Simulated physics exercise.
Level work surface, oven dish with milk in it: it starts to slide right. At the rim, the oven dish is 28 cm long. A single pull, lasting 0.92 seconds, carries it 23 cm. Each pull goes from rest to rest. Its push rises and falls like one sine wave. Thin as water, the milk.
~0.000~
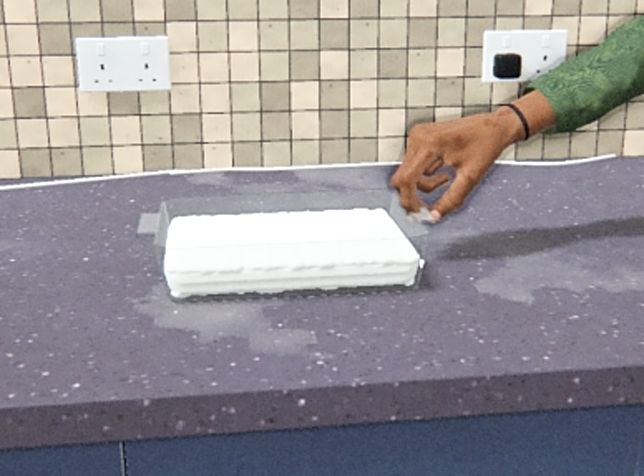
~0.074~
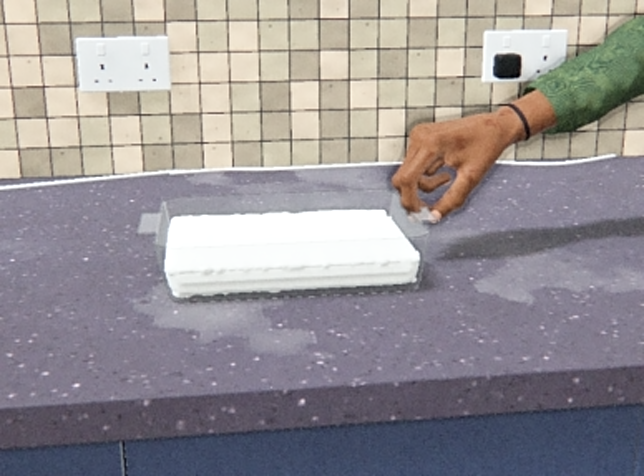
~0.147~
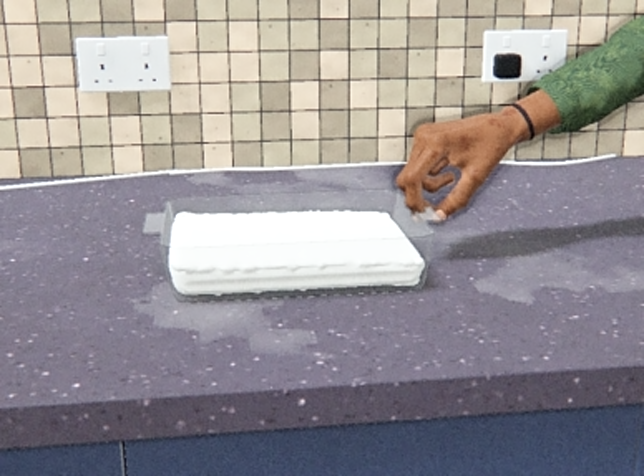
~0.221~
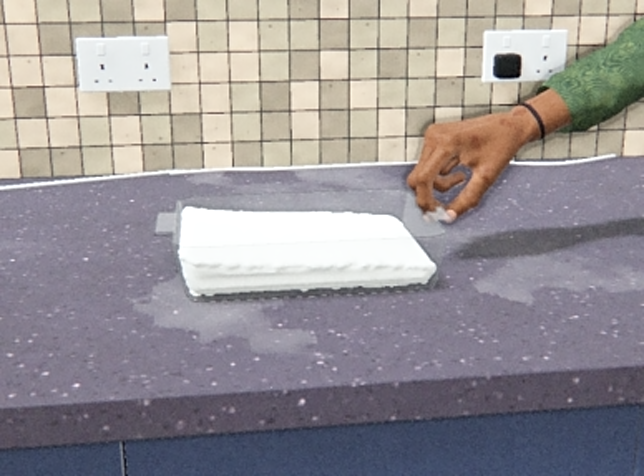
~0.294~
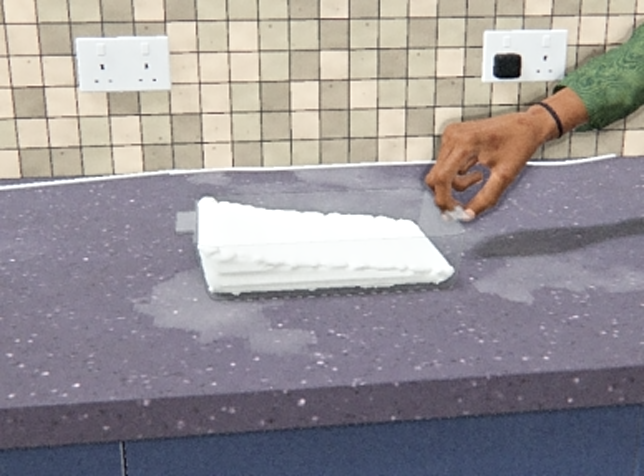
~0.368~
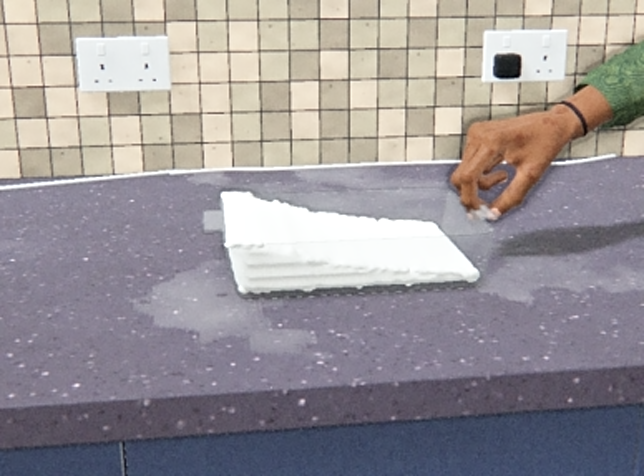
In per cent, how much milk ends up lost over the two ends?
I would say roughly 22 per cent of it is lost.
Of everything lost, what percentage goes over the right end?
Right end fraction of spill: About 90 in a hundred.
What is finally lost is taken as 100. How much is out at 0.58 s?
0 per cent, roughly.
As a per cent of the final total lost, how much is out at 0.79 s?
Estimate: Close to 40 in a hundred.
By 0.58 s it has gone 17 cm; 1 per cent is out over the left end and 0 over the right.
By 0.79 s it has gone 23 cm; 1 per cent is out over the left end and 8 over the right.
By 1.01 s it has gone 23 cm; 1 per cent is out over the left end and 18 over the right.
By 1.22 s it has gone 23 cm; 1 per cent is out over the left end and 18 over the right.
At rest 22 per cent is out in all, 3 of it over the left end.
